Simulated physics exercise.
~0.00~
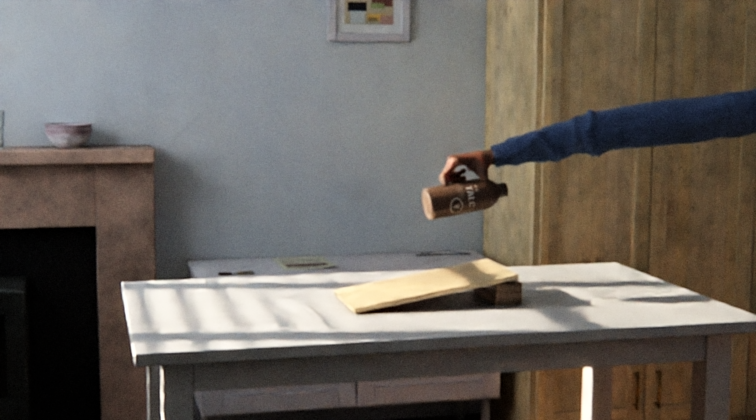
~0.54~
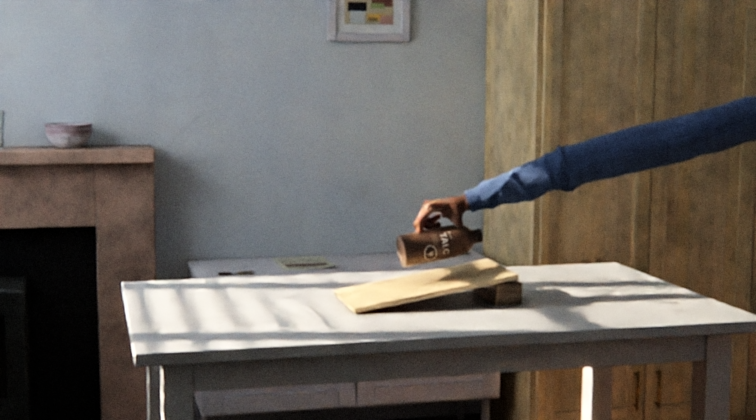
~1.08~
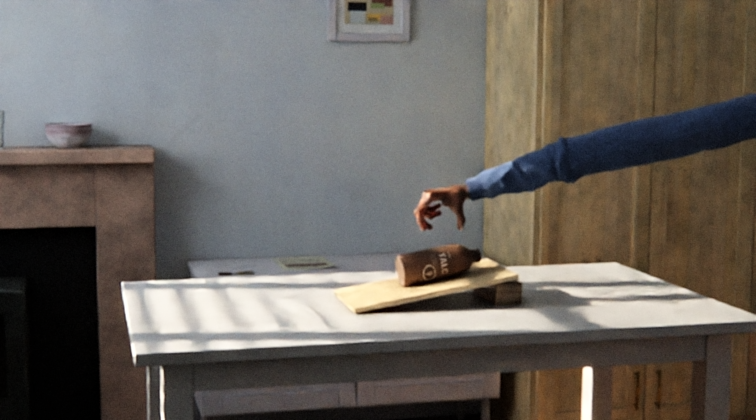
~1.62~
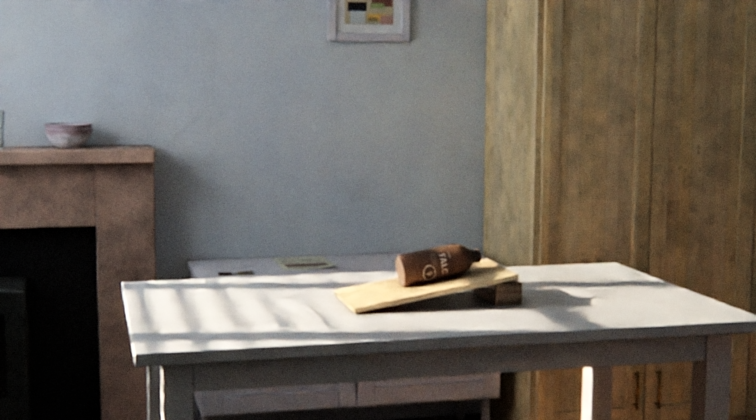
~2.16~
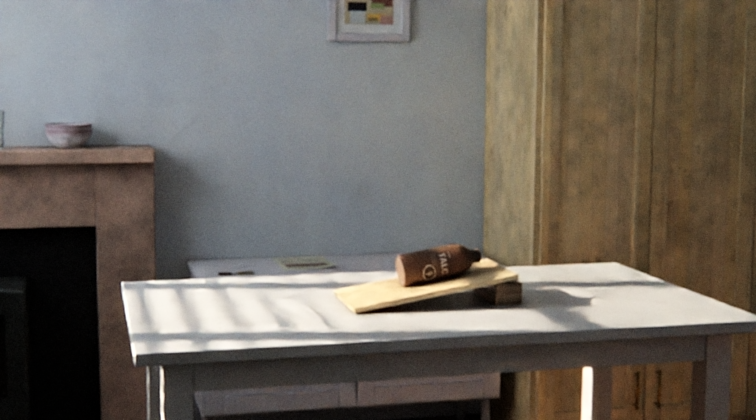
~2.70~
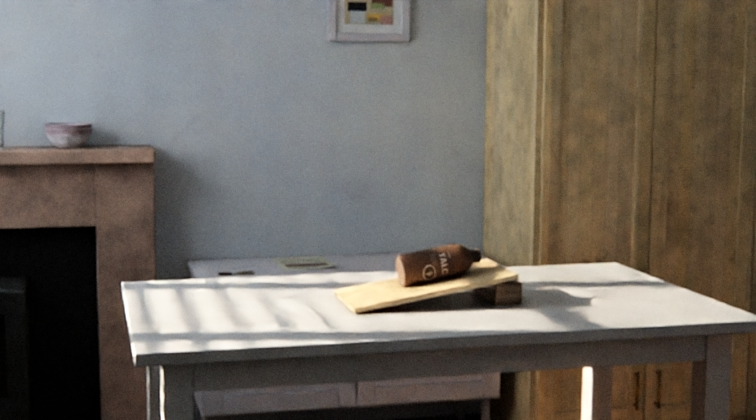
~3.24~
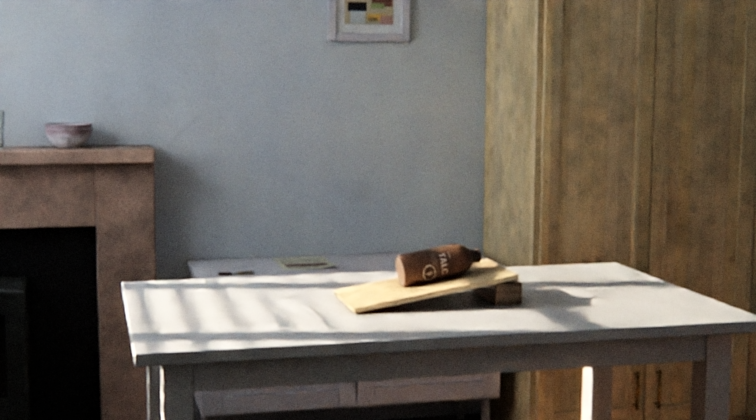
A hand in a blue sleeve lowered a brown bottle on its side onto a propped-up wooden board on a table, let go and drew away, and the bottle stayed still on the slope without rolling or sliding.
